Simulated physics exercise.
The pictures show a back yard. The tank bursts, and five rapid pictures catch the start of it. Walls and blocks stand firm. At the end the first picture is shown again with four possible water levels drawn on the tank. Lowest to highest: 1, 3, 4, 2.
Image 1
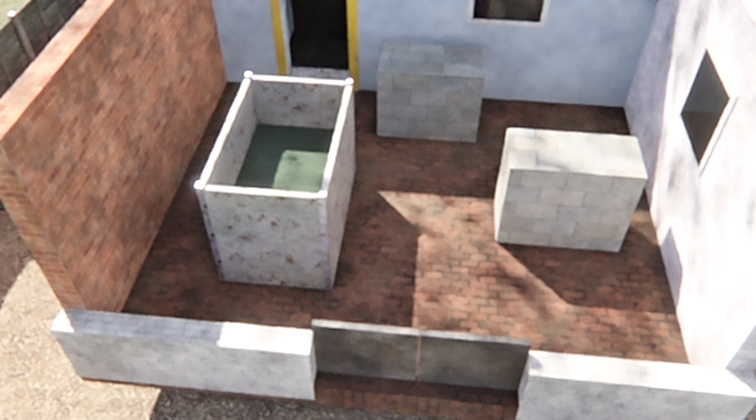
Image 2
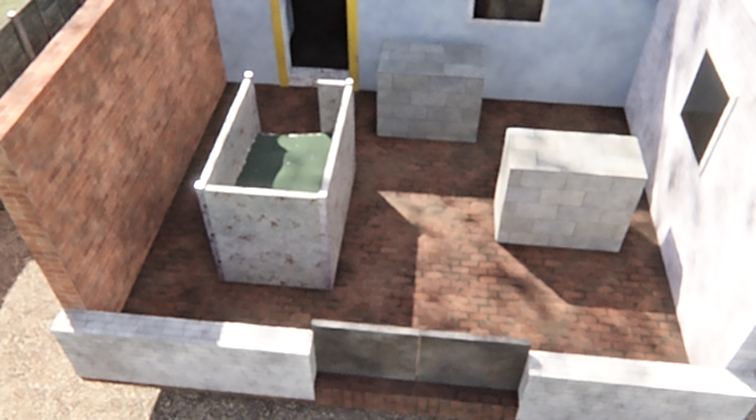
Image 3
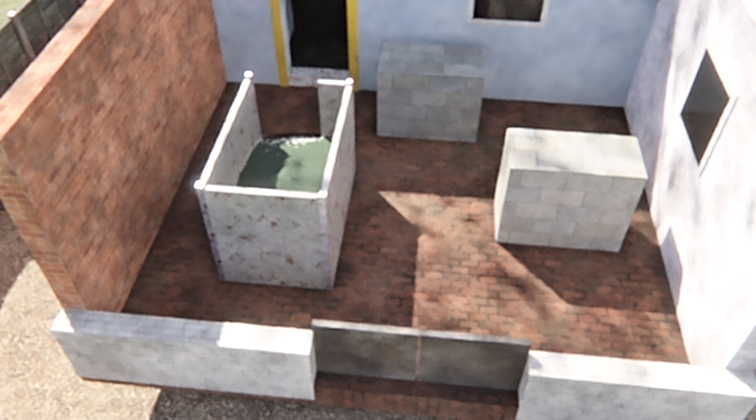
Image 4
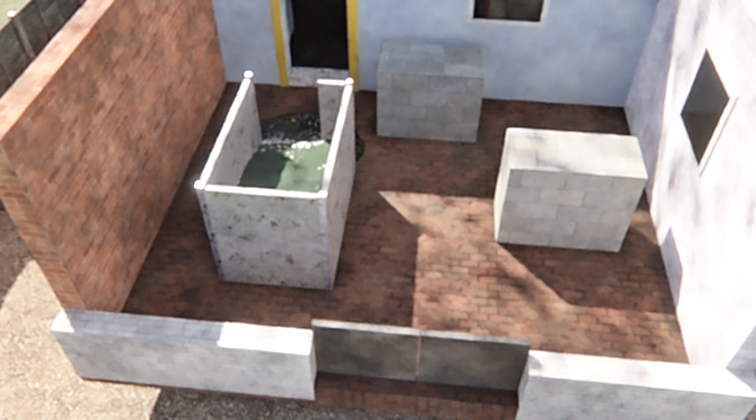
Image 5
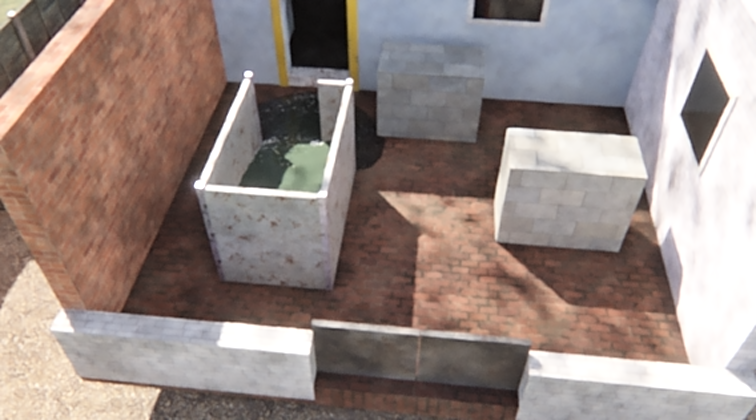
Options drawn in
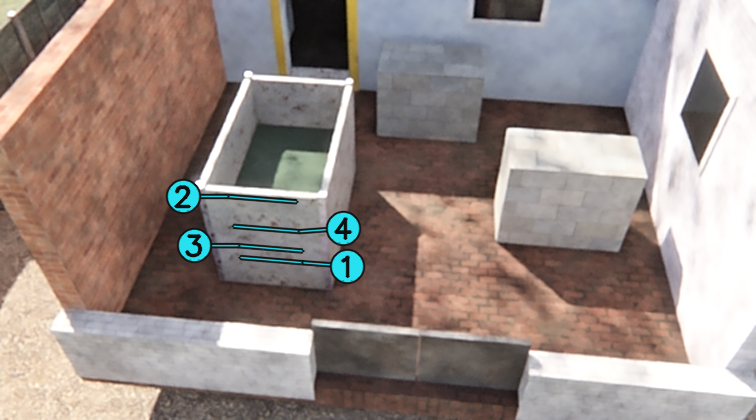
In a back yard, a tank's rear wall opens and dark water spreads across the bricks behind.
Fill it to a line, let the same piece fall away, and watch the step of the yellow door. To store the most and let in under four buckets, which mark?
Go for 1.
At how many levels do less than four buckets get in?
One of the four.
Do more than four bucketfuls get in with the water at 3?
Yes, it does.
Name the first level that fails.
Level 3.
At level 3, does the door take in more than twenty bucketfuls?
No, it does not.
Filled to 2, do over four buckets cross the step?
Yes, it does.
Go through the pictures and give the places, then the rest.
In the first frame, water in the tank at rest, its middle at (288, 177); foot of the yellow doorway at (320, 87); shut gate at (420, 338).
In the second frame, water covers 1 % of the ground, its front hidden from here.
In the third frame, water covers 3 % of the ground, its front hidden from here.
In the fourth frame, water covers 6 % of the ground, its front hidden from here.
In the fifth frame, water covers 11 % of the ground, its front hidden from here.
On the marked copy, 1 at (272, 260); 2 at (261, 199); 3 at (270, 248); 4 at (266, 228); from the bottom up 1, 3, 4, 2.
With 1, a splash gets over, under a bucket.
With 2, dozens of bucketfuls pour in.
With 3, about 7 bucketfuls get in.
With 4, dozens of bucketfuls pour in.
